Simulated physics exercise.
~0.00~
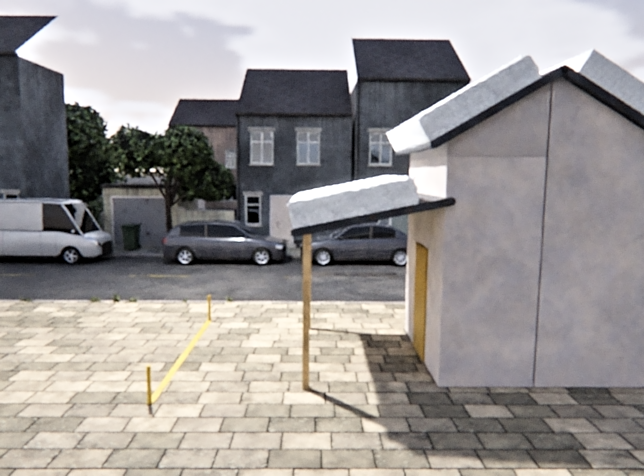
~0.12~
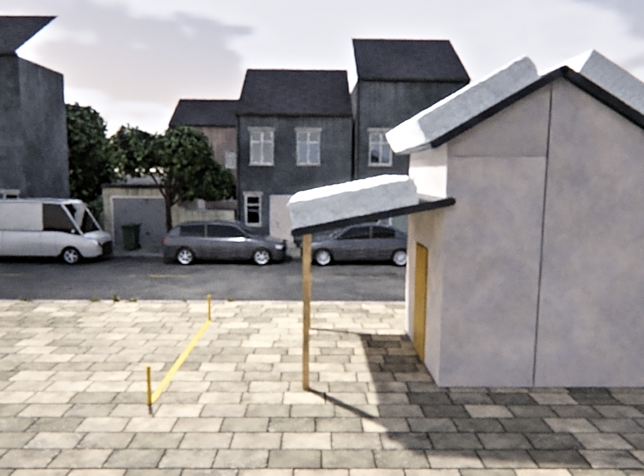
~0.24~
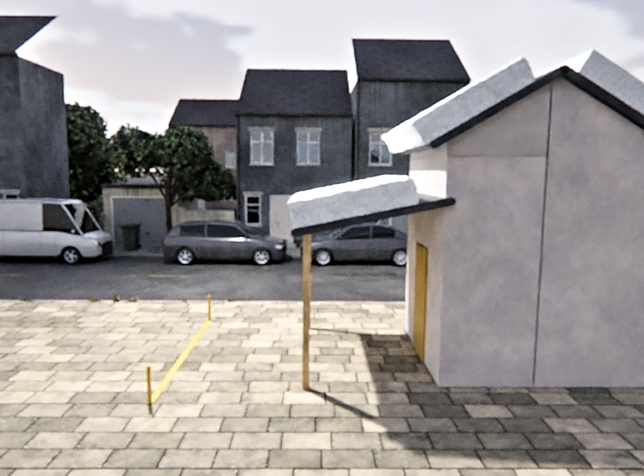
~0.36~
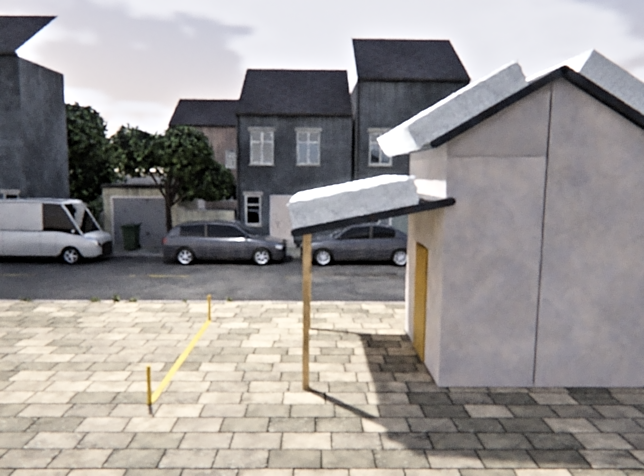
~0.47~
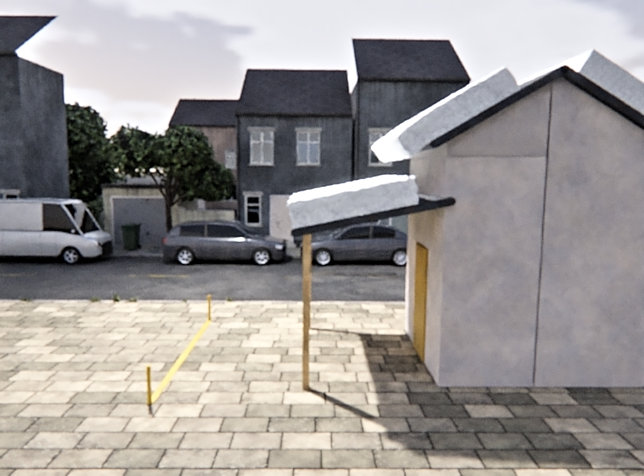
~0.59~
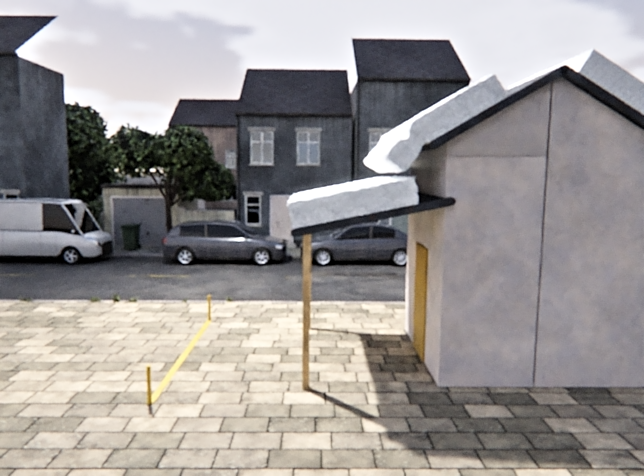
To begin with, thick slabs of snow lie on the roof of a pale house and on the lower porch roof, with parked vehicles behind. The upper left slab then slides slowly down to the left, pokes out past the roof's lower edge, and bends downward above the unmoving porch snow.
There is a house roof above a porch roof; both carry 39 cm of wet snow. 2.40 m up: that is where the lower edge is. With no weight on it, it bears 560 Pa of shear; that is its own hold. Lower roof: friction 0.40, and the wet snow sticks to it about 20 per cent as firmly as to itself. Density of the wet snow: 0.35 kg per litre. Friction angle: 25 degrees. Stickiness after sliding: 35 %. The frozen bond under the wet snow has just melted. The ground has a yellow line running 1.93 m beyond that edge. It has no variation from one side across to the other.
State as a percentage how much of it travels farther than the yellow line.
Roughly 2 per cent travels past the yellow line.
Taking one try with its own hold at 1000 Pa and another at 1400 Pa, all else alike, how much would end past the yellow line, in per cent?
It'd be some 0 percent the first time and some 0 percent the second.
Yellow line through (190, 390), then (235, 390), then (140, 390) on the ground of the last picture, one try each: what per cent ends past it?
6 %, 16 %, 1 %.
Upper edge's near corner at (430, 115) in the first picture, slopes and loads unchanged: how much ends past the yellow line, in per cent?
Result: Near 14 %.
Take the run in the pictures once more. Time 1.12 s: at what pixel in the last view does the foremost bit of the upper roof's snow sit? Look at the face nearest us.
Near (324, 182), I'd say.
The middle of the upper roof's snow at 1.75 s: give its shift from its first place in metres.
Roughly 2.4 m.
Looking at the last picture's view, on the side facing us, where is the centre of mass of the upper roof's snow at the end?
Pretty much at (319, 247), I'd say.
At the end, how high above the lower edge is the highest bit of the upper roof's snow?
It ends up some 0.9 m higher than the lower edge.
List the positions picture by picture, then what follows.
In the first frame, leading edge of the wet snow at (429, 139).
In the second frame, leading edge of the wet snow at (428, 140), its middle shifted 2.2 cm, 1 % of it past the upper edge, in one piece.
In the third frame, leading edge of the wet snow at (424, 142), its middle shifted 8.6 cm, 5 % of it past the upper edge, in one piece.
In the fourth frame, leading edge of the wet snow at (417, 142), its middle shifted 19 cm, 11 % of it past the upper edge, in one piece.
In the fifth frame, leading edge of the wet snow at (408, 139), its middle shifted 35 cm, 20 % of it past the upper edge, cracking.
In the sixth frame, leading edge of the wet snow at (396, 150), its middle shifted 55 cm, 32 % of it past the upper edge, cracking.
After 1.12 s, none is below the lower edge and 0 % is past the line.
After 1.75 s, 7 % is below the lower edge and 0 % is past the line.
After 2.37 s, 29 % is below the lower edge and 0 % is past the line.
After 3.00 s, 34 % is below the lower edge and 2 % is past the line.
After 3.70 s, at the end, 34 % is below the lower edge and 2 % is past the line.
